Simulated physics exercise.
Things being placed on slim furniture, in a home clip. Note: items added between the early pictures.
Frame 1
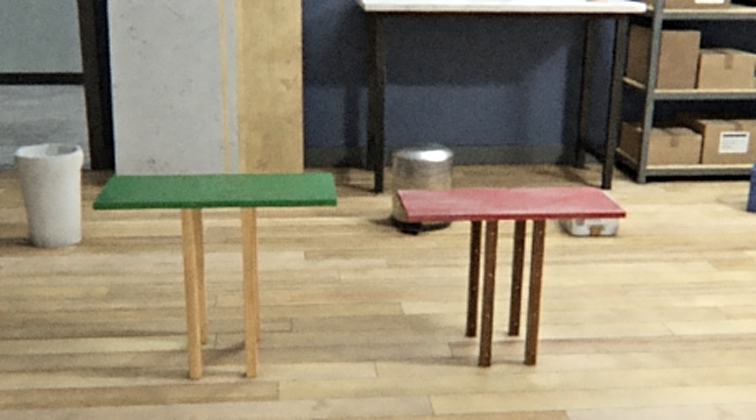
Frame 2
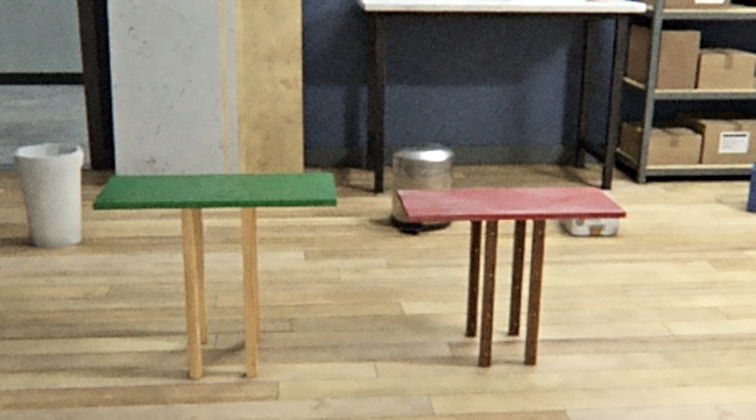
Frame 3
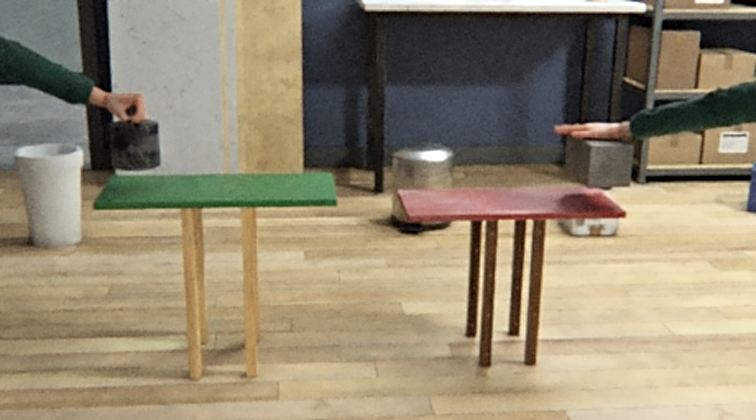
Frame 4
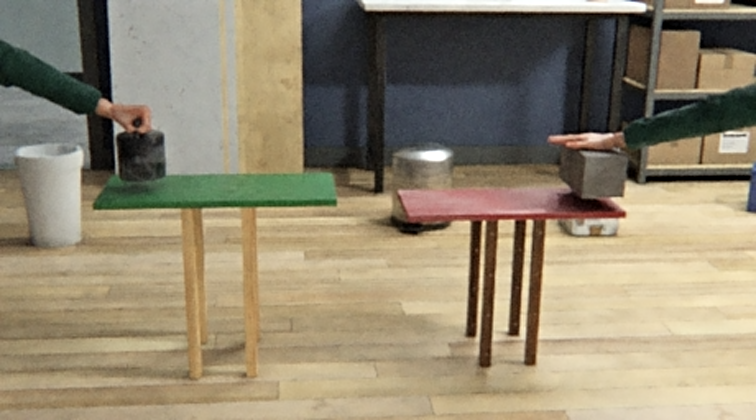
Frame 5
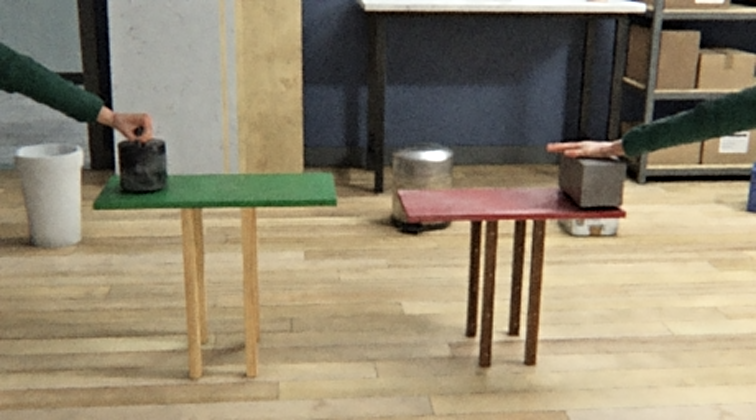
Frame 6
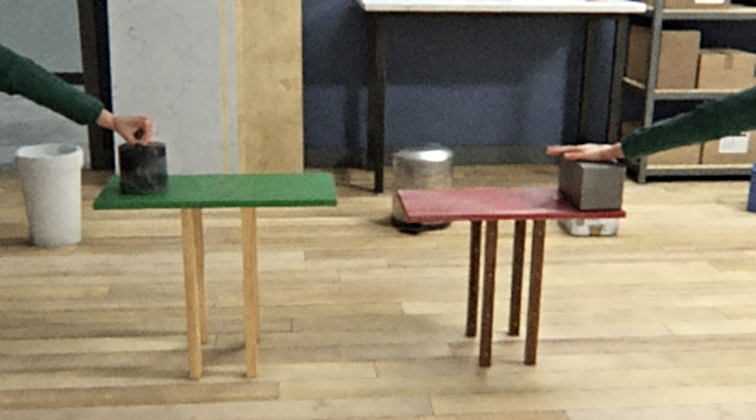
In a room with a pale wooden floor, seen level from the front by a still camera, a green-topped stand with light legs is on the left and a red-topped small table with dark legs on the right. A white bin, a metal canister and shelved boxes sit behind. Two green-sleeved arms enter from opposite sides, lowering a dark cylinder onto the green top's left end and a grey block onto the red top's right end, hands staying on both.
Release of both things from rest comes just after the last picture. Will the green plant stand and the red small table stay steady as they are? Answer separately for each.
The green plant stand goes over; the red small table goes over.
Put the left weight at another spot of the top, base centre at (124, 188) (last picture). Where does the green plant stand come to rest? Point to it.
It'd come to a stop somewhere close to (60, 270).
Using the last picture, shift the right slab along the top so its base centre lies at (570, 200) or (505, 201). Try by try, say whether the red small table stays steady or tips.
Over; Upright.
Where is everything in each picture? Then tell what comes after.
In the first picture, green plant stand (220, 190); red small table (508, 204).
In the second picture, red small table (508, 204).
In the third picture, still on the way; green plant stand (220, 190); left weight (135, 144).
In the fourth picture, still on the way; red small table (508, 204); right slab (592, 168).
In the fifth picture, still on the way; green plant stand (220, 190); left weight (143, 164).
In the sixth picture, in place, still held; green plant stand (220, 190); red small table (508, 204); right slab (591, 178).
Then, 0.56 s on from there, green plant stand turned 26° from its first pose near (136, 196); red small table turned 36° from its first pose near (600, 216).
In the end, the green plant stand overbalances, near (49, 267); the red small table overbalances, near (661, 259).
